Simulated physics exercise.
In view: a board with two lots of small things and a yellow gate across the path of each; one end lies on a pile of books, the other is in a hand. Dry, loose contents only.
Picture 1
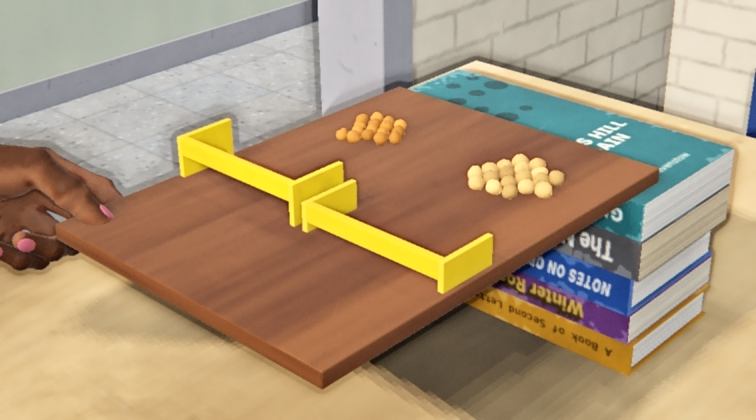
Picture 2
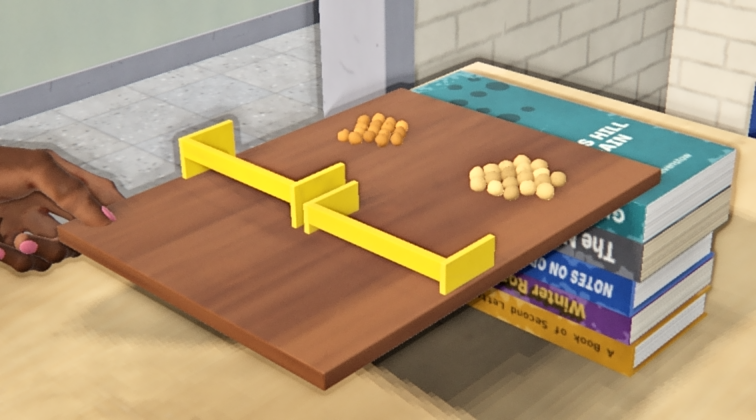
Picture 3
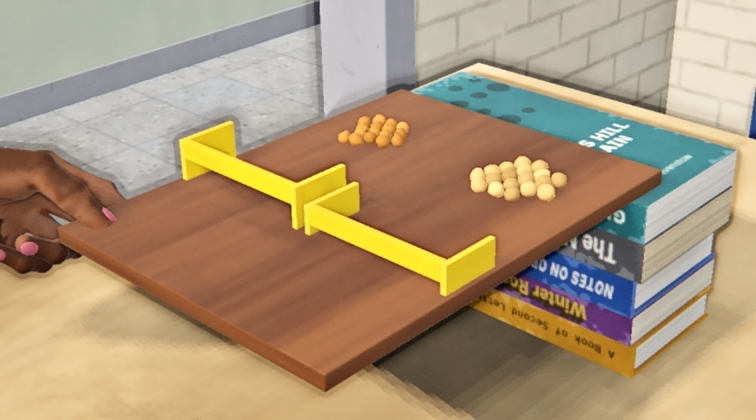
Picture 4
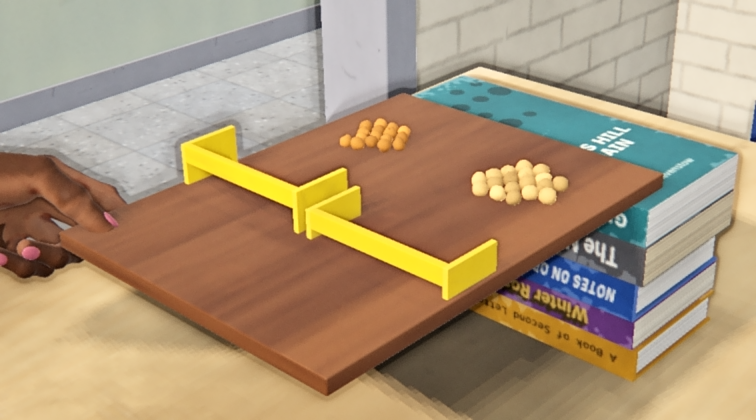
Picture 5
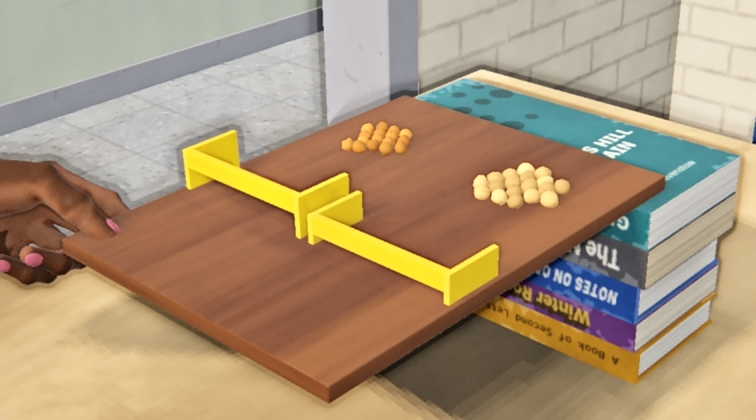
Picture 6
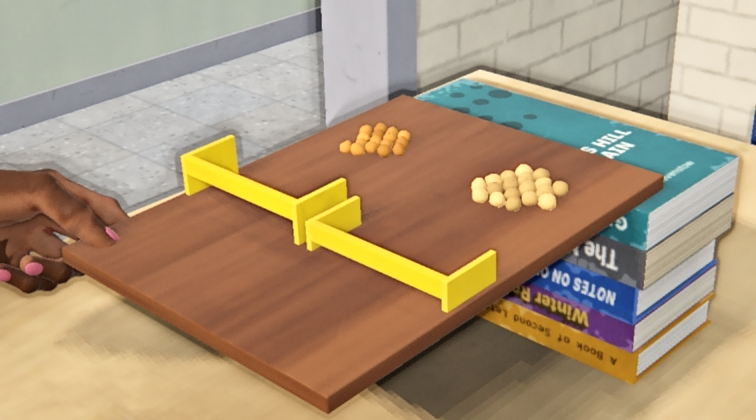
A wooden board, its far end on a stack of books and its left corner by a person's hand, stays almost level at first, then its near edge dips very slightly. The orange pieces and the pale, round pieces stay in their two clusters behind the yellow barriers, not rolling.
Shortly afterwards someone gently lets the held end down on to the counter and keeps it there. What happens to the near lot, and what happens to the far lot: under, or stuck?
Outcome: I'd bet the near lot stays caught; I'd bet the far lot heads on downhill.
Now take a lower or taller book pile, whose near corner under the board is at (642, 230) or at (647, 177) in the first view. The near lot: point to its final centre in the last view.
Case 1 at (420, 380), case 2 at (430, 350).
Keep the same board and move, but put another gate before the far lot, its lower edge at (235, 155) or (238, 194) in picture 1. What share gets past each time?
You get 100 in a hundred first and 0 in a hundred after.
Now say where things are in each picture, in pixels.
The first picture shows held end of the board near (322, 366), level; book pile near (538, 145), nearly half as high as the board is long; near lot near (507, 174), a few dried chickpeas; far lot near (372, 130), a few roasted chickpeas; near gate near (372, 239), its slot lower than a piece; far gate near (236, 168), its slot higher than a piece.
The second picture shows held end of the board near (324, 368), level; far lot near (373, 131).
The third picture shows held end of the board near (325, 369), level; near lot near (510, 176).
The fourth picture shows held end of the board near (327, 373), level; far lot near (375, 136).
The fifth picture shows held end of the board near (329, 380), level; near lot near (513, 183).
The sixth picture shows held end of the board near (328, 391), down by 2°; book pile near (542, 153); near lot near (511, 185), not moving; far lot near (375, 142), not moving; near gate near (376, 258); far gate near (240, 186).
Then, 0.51 s on from there, board sloping at 13°; near lot where it was; far lot where it was.
Then, 1.06 s on from there, board sloping at 26°; near lot has reached its gate; far lot has reached its gate.
Then, 1.71 s on from there, board resting at 30°; near lot has reached its gate; far lot the whole lot past its gate.
In the end, board resting at 30°; near lot gathered behind its gate; far lot the whole lot past its gate.
